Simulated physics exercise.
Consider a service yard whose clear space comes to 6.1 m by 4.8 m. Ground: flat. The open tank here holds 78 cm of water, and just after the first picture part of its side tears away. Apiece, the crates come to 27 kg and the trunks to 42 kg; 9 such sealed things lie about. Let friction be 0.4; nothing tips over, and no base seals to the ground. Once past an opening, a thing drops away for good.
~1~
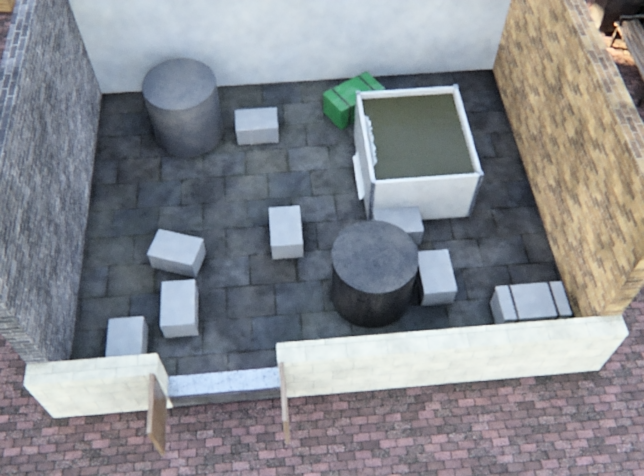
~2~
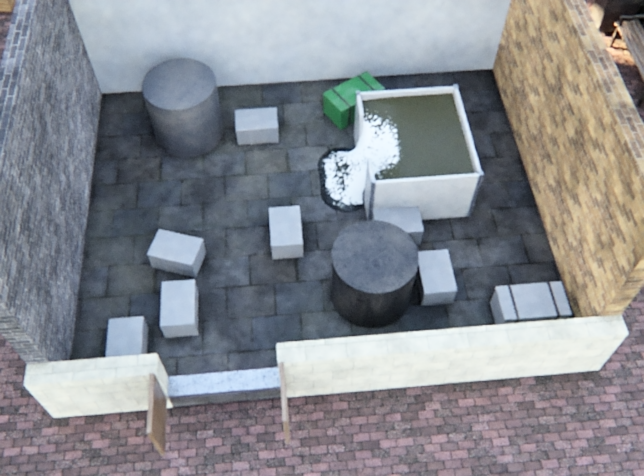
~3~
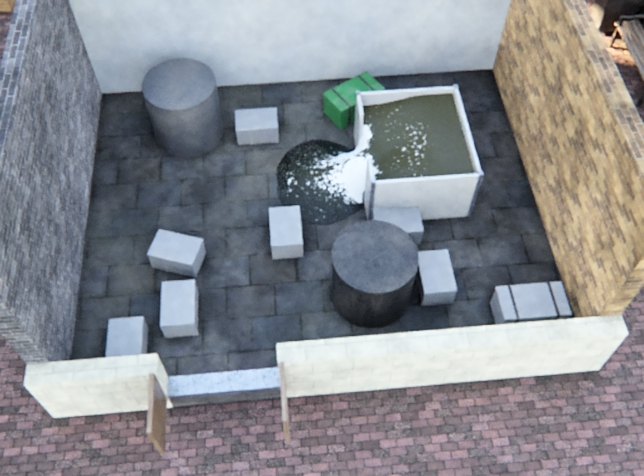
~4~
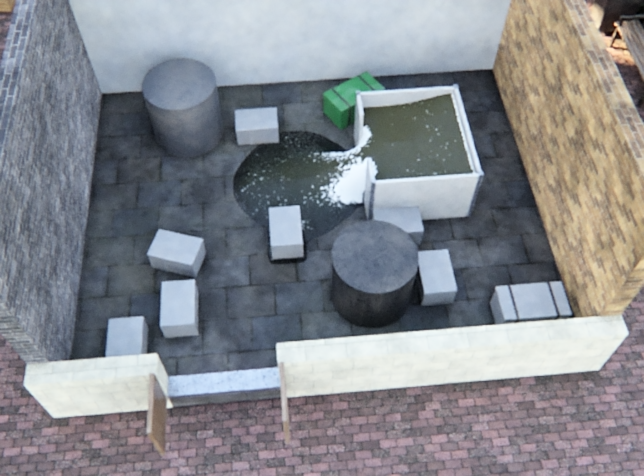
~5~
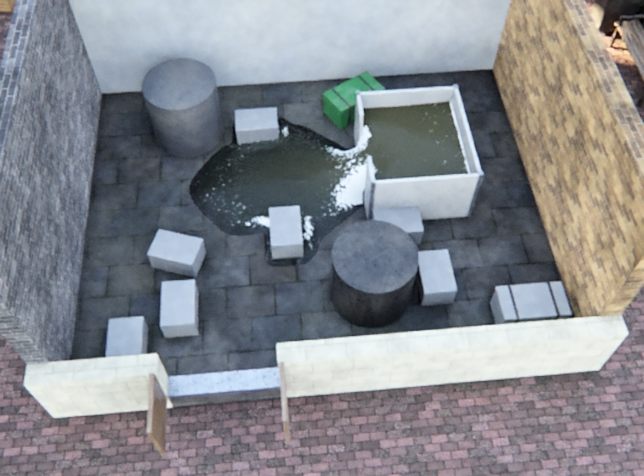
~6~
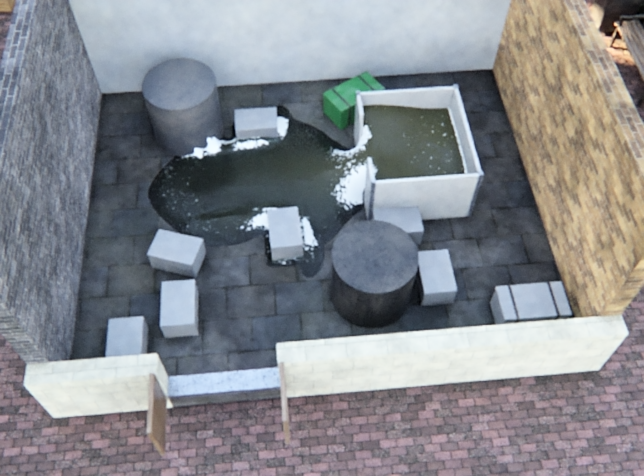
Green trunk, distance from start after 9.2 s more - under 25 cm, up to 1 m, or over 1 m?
Under 25 cm.
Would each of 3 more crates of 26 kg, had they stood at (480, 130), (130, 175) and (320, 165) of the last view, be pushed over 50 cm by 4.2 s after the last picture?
Within it, beyond it, beyond it.
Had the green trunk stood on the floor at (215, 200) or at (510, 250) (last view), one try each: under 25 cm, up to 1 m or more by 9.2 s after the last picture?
Taken in turn, it is carried a long way and then stays almost motionless.
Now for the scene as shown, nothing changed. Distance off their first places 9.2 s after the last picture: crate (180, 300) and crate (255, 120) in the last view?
Lab note - net shifts in turn: 100 cm; 120 cm.
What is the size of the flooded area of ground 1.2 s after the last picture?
16 m2.
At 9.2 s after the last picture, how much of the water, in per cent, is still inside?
Roughly 96 percent.
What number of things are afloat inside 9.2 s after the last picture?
The number is 0.
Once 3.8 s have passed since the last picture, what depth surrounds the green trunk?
I'd put it at about 3 cm.
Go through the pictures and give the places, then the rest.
In the first frame, the green trunk at (354, 91) rests on the ground; 1.9 m2 under water; 0 of 9 have shifted.
In the second frame, the green trunk at (354, 91), on the bottom; water covers 2.5 m2; 0 of 9 have shifted.
In the third frame, the green trunk at (354, 91) rests on the ground; 3.3 m2 under water; 0 of 9 have shifted.
In the fourth frame, the green trunk at (354, 91), on the bottom; water covers 4.3 m2; 0 of 9 have shifted.
In the fifth frame, the green trunk at (354, 91), on the bottom; 5.3 m2 under water; 0 of 9 have shifted.
In the sixth frame, the green trunk at (354, 91) rests on the ground; water covers 6.6 m2; 0 of 9 have shifted.
Then, 1.2 s after the last picture the green trunk is near (354, 91), 0.0 m from its start, aground; 0 of 9 are out; 0 afloat.
Then, 3.8 s after the last picture the green trunk is near (354, 91), 0.0 m from its start, aground; 0 of 9 are out; 1 afloat.
Then, 6.2 s after the last picture the green trunk is near (354, 91), 0.0 m from its start, aground; 0 of 9 are out; 0 afloat.
Then, 9.2 s after the last picture the green trunk is near (354, 91), 0.0 m from its start, aground; 0 of 9 are out; 0 afloat.
